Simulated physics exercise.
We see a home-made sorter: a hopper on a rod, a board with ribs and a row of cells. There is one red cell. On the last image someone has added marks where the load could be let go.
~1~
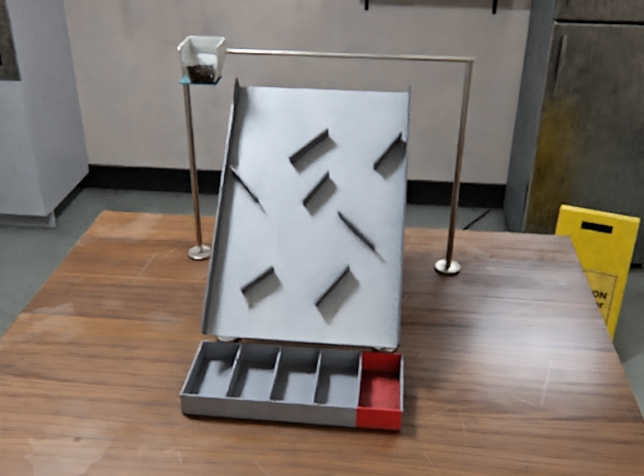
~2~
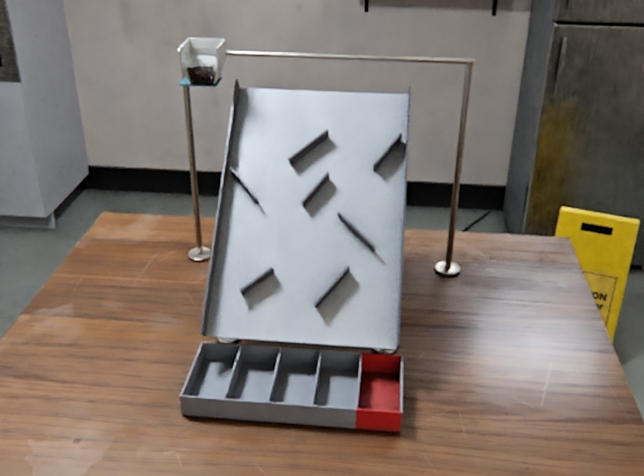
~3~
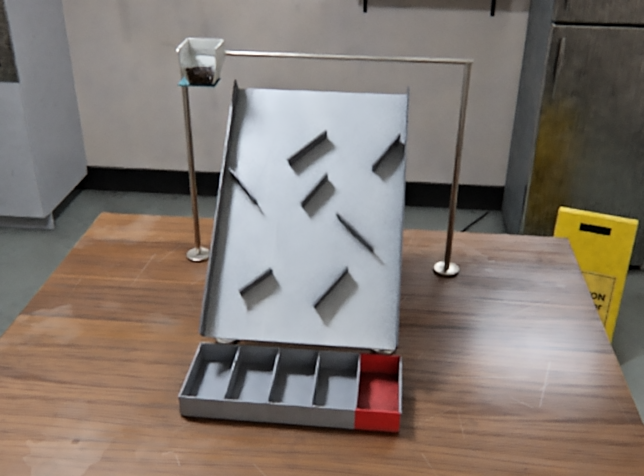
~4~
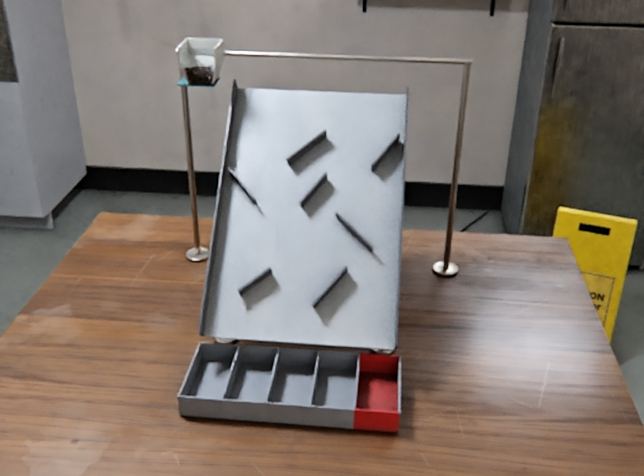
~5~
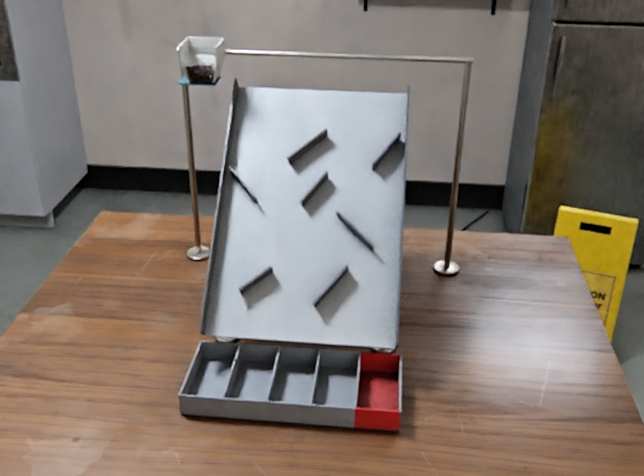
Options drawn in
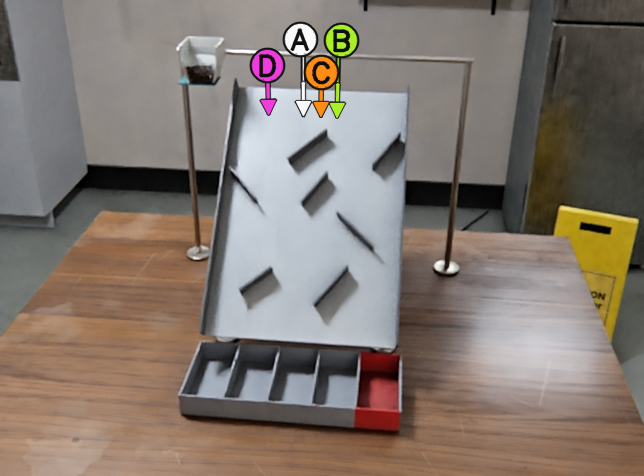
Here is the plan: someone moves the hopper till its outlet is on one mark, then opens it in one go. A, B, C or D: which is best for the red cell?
I would pick mark B.
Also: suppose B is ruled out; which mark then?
That would be C.
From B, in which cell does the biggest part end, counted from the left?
The fifth.
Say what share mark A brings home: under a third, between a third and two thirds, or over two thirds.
Mark A gives under a third.
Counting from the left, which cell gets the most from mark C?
It is the first one.
On the marked copy, mark A meets the board at (303, 110); mark B meets the board at (337, 112); mark C meets the board at (320, 111); mark D meets the board at (268, 109).
With A, none in the red cell, most in other cells, a small part held on the board.
With B, about half in the red cell, about a third in other cells, a small part held on the board.
With C, a small part in the red cell, about two thirds in other cells, about a quarter held on the board.
With D, none in the red cell, nearly all in other cells, a small part held on the board.
